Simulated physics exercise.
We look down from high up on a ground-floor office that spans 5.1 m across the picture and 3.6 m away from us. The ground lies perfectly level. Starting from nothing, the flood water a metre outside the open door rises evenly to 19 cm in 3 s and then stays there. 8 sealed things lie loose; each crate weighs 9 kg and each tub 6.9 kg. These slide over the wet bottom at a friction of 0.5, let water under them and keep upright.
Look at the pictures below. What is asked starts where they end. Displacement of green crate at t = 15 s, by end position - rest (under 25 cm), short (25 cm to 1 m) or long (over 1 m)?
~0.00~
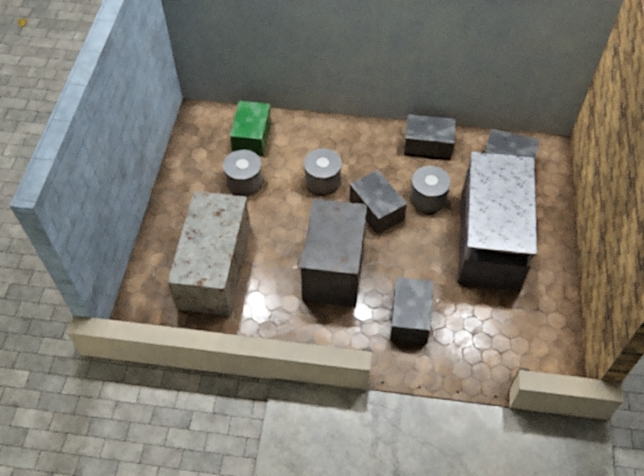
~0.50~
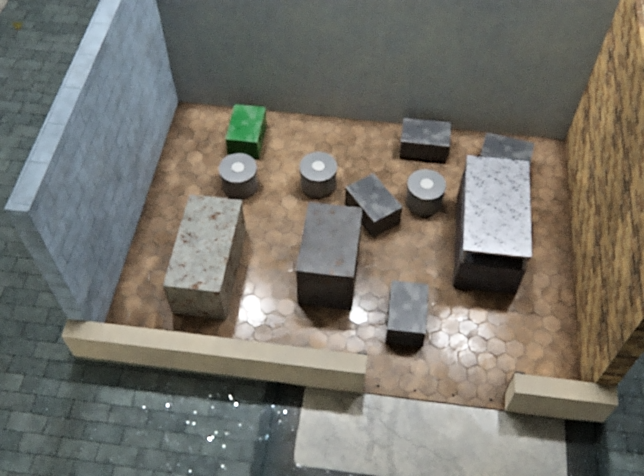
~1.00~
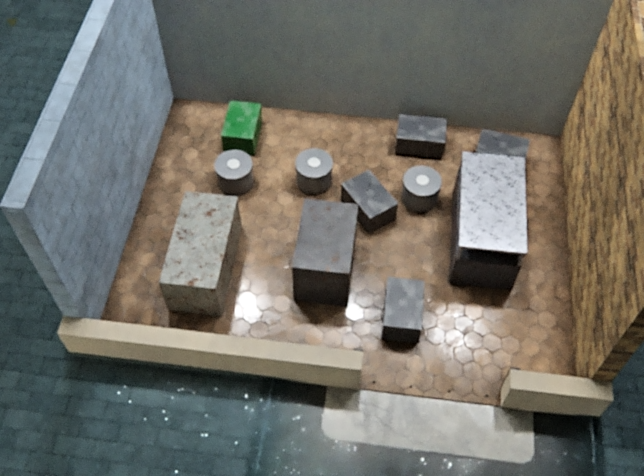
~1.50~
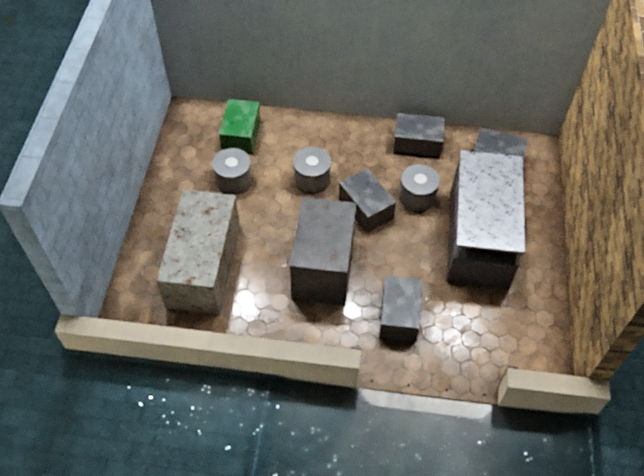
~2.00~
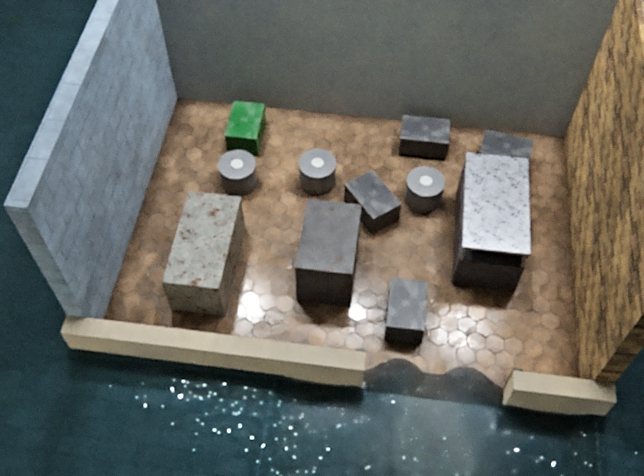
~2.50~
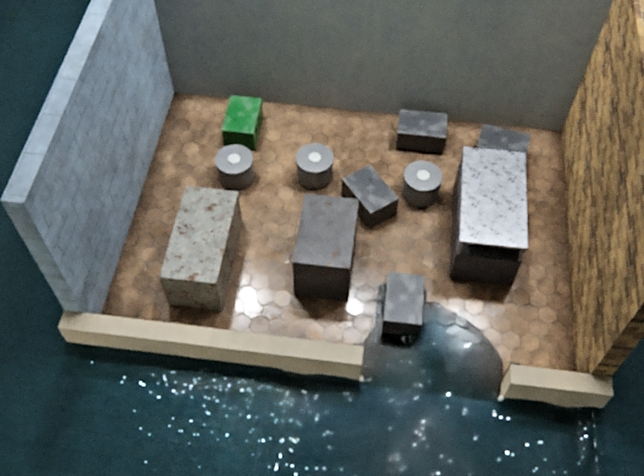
My guess is it drifts off a long way.
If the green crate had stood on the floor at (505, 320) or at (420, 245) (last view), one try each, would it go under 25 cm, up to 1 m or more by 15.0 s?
In turn: It slides a little; it gets carried off.
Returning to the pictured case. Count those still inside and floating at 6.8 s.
Then: 5.
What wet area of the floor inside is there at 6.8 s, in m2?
Wet area: Approx. 13 m2.
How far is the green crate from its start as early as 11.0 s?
Around 200 cm from the start by that time.
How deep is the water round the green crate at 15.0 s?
Depth: About 15 cm.
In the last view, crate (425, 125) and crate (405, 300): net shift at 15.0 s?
The first is 100 cm from its start, the second 300 cm.
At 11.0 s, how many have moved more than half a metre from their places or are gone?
I make it 6 by then.
After 3.5 s the green crate is near (242, 114), 0.0 m from its start, aground; 0 afloat.
After 6.8 s the green crate is near (240, 114), 0.0 m from its start, aground; 5 afloat.
After 11.0 s the green crate is near (144, 246), 2.2 m from its start, afloat; 7 afloat.
After 15.0 s the green crate is near (143, 291), 2.7 m from its start, afloat; 8 afloat.
